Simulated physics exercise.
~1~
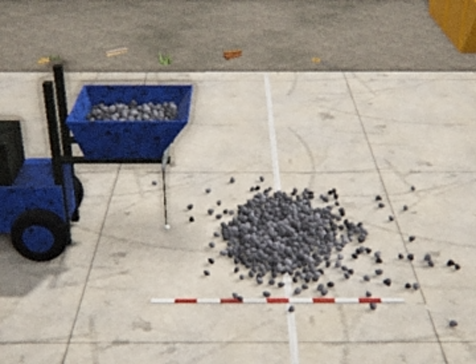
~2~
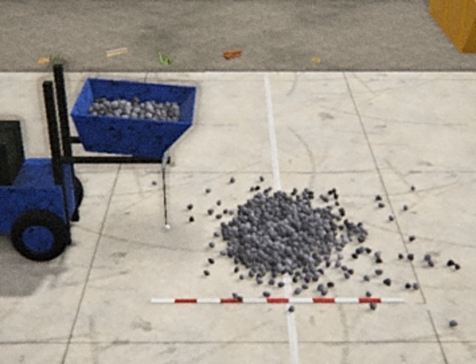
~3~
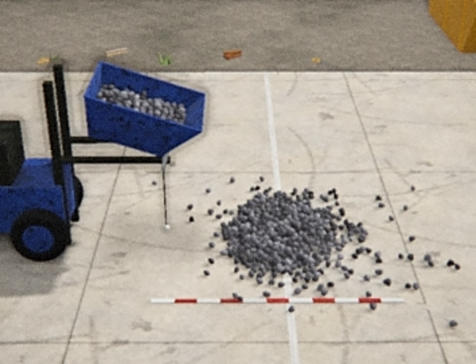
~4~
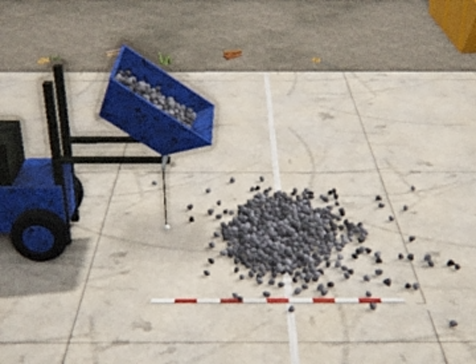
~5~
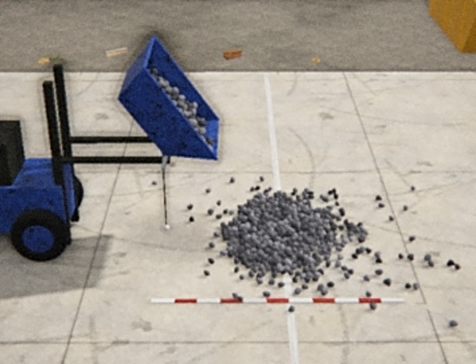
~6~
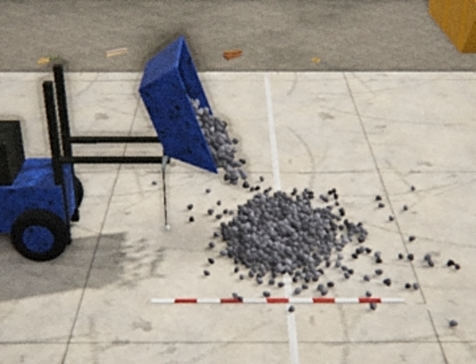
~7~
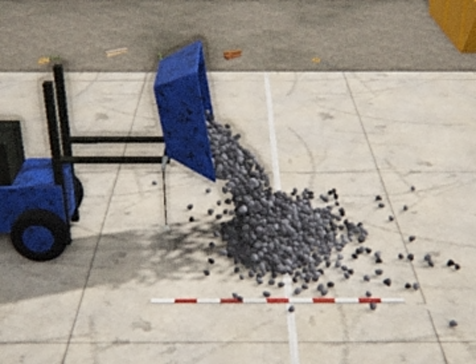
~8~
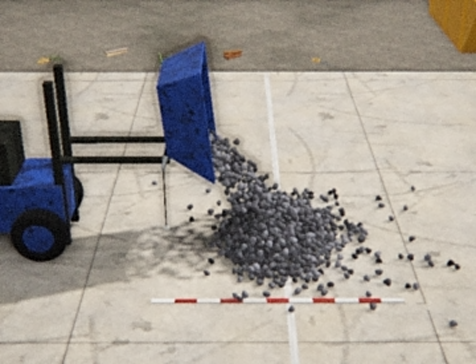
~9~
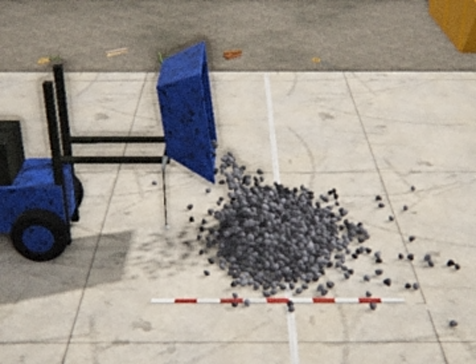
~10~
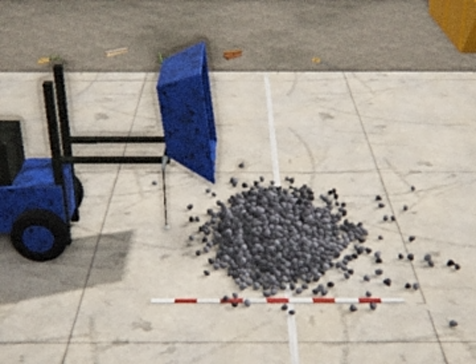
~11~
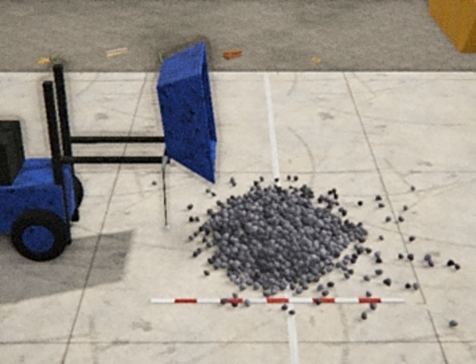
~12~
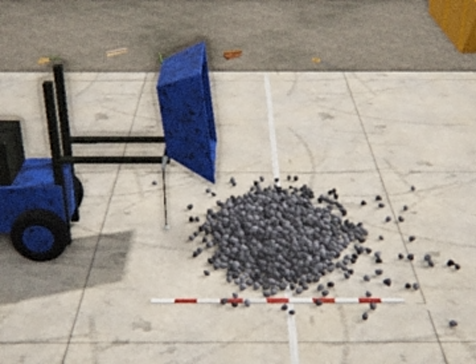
On a pale paved floor, a blue forklift tips its skip and empties grey stones onto a pile.
